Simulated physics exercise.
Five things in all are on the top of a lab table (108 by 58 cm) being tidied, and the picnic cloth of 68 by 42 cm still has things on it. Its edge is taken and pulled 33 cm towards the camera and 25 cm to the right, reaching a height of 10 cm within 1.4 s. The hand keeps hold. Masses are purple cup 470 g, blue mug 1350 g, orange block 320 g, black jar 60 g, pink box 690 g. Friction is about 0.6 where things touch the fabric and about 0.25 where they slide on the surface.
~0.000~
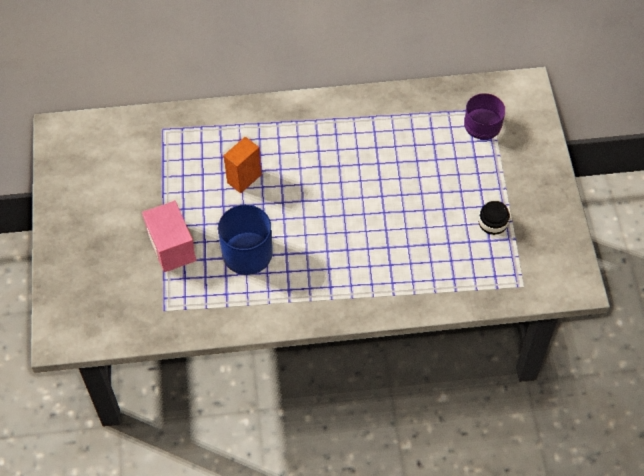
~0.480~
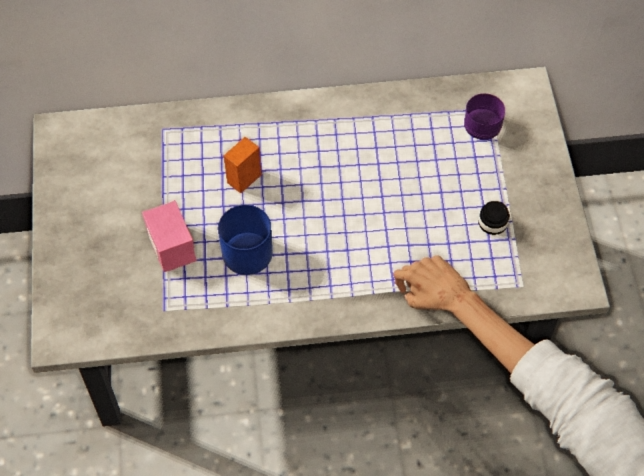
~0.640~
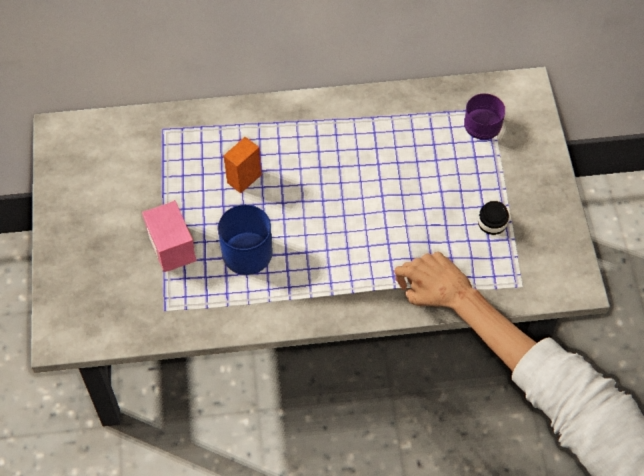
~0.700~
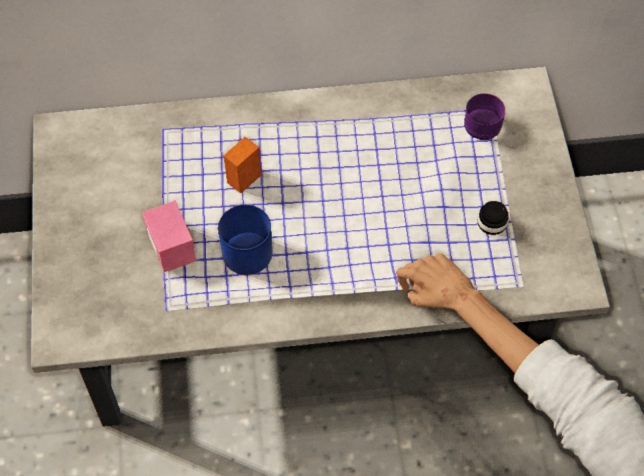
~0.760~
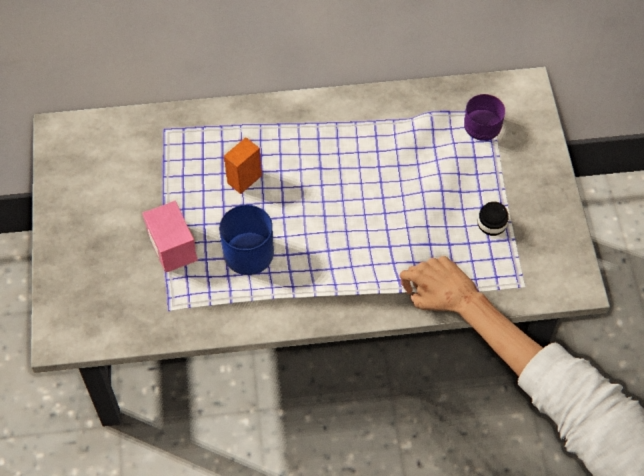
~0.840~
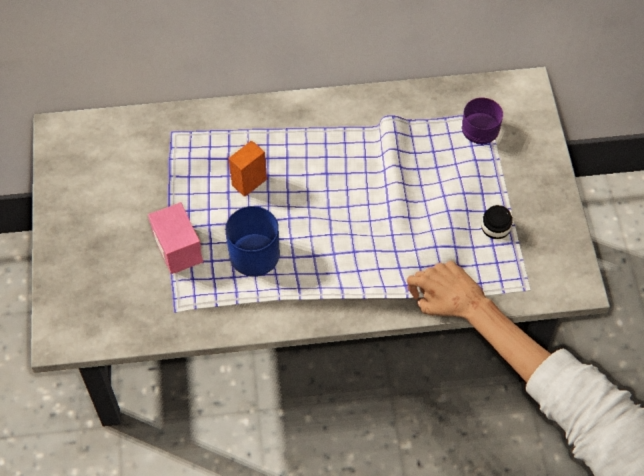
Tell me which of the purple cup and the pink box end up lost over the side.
In the end I think the purple cup will hold out up there; I think the pink box won't hold out up there.
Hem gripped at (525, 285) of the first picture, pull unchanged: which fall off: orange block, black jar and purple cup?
Result: Orange block keeps its place; black jar leaves the top; purple cup leaves the top.
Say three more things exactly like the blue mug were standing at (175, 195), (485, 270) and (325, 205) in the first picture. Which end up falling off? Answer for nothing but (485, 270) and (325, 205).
Off the top, then off the top.
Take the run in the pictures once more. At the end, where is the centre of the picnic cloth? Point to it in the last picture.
Around (525, 355).
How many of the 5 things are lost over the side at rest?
That gives 4.
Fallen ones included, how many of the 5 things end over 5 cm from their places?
Total: 5.
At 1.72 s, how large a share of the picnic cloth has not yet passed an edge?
I'd say close to 55 per cent of it.
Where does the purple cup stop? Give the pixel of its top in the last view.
Somewhere around (539, 251) is where it ends up.
By 1.1 s, 95 % of the picnic cloth is still over the top; pink box 11 cm off its start, purple cup 6 cm off its start, orange block 12 cm off its start.
By 1.4 s, 80 % of the picnic cloth is still over the top; pink box 24 cm off its start, purple cup 16 cm off its start, orange block 27 cm off its start.
By 1.7 s, 55 % of the picnic cloth is still over the top; pink box 37 cm off its start at (344, 305), purple cup 27 cm off its start at (507, 221), orange block 42 cm off its start at (433, 248).
By 2.0 s, 35 % of the picnic cloth is still over the top; pink box over the edge, purple cup 34 cm off its start, orange block over the edge.
By 3.6 s, 20 % of the picnic cloth is still over the top; pink box over the edge, purple cup 34 cm off its start at (539, 251), orange block over the edge, blue mug over the edge.
